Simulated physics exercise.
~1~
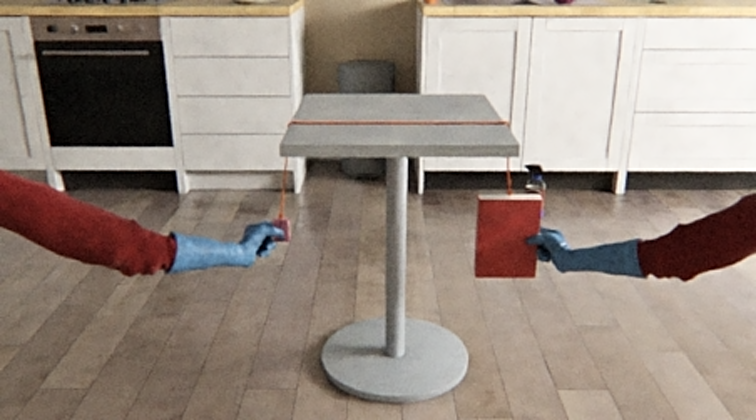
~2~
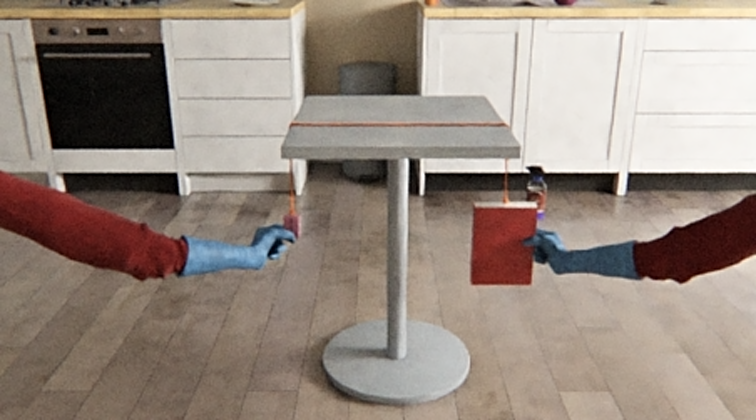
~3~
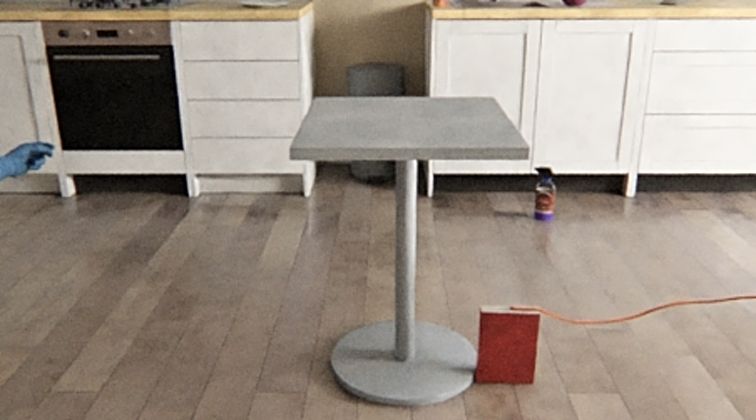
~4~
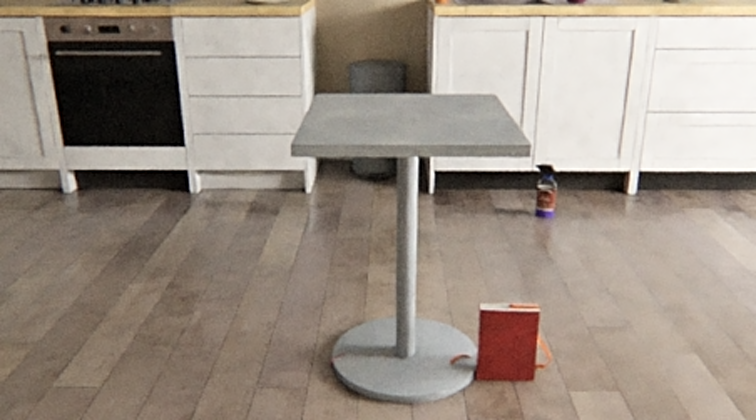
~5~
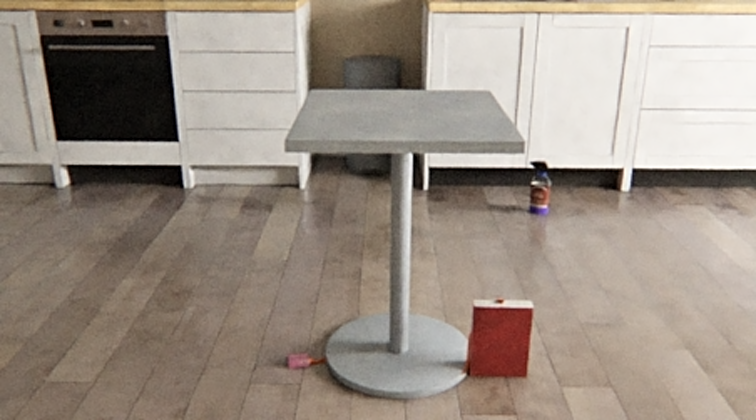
A red book and a small pink matchbox hung from an orange ribbon across a gray table, held by two blue-gloved hands; once released, the book dropped to the floor, the ribbon slid off rightward, and both ended up beside the table's base.
